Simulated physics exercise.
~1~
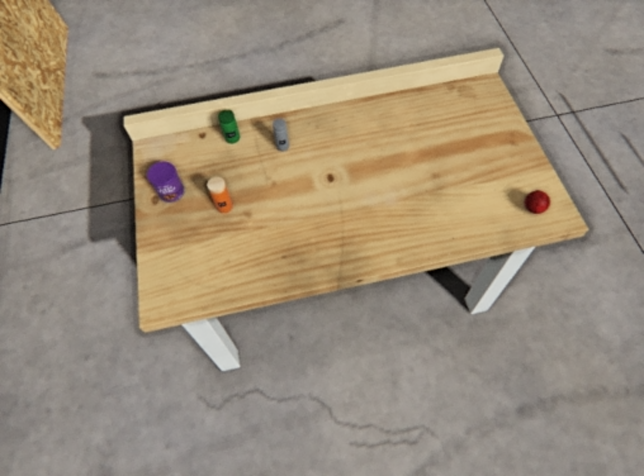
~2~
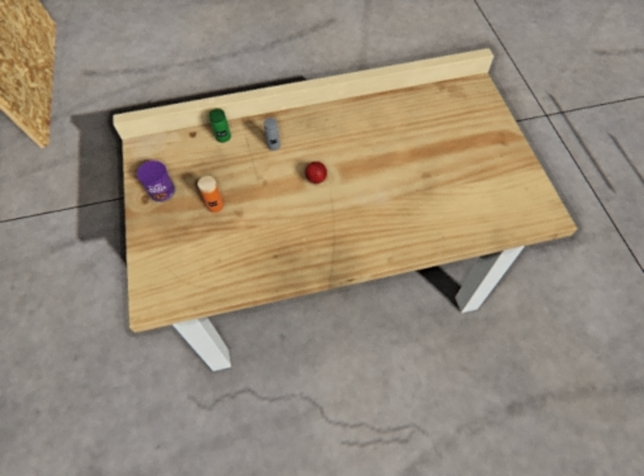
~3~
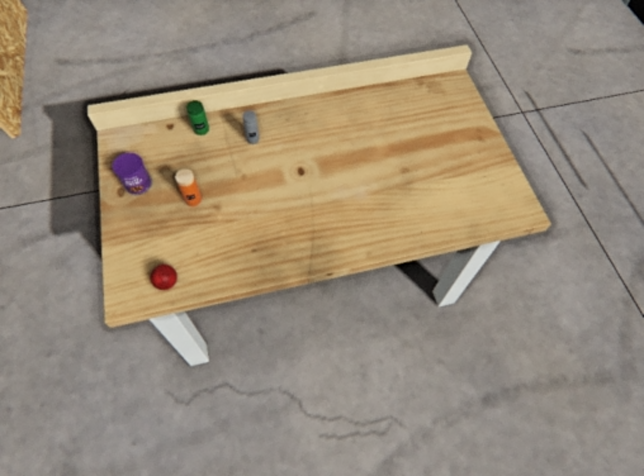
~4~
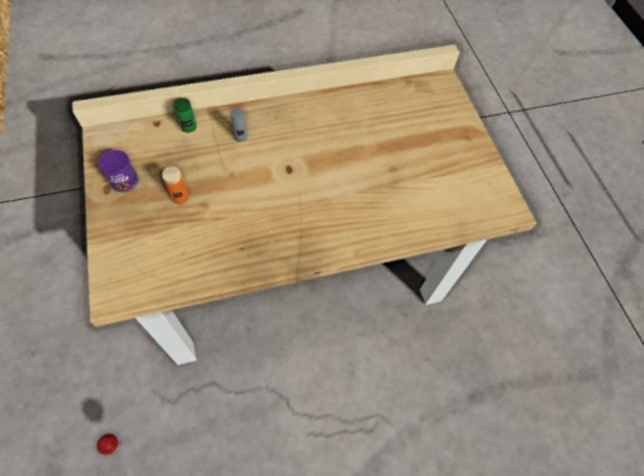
At first, a red ball is near the right end of a wooden table with a raised rail along its far edge, while a green shaker, a grey shaker, an orange shaker and a purple tin stand toward the left. The ball travels left across the top, reaching a spot nearer the group. It then heads left and toward the viewer, passing in front of the orange shaker without disturbing it. Meanwhile the view pans slightly right. Finally the ball leaves the table past the near edge and is seen over the concrete floor, with all four containers still upright in their places.
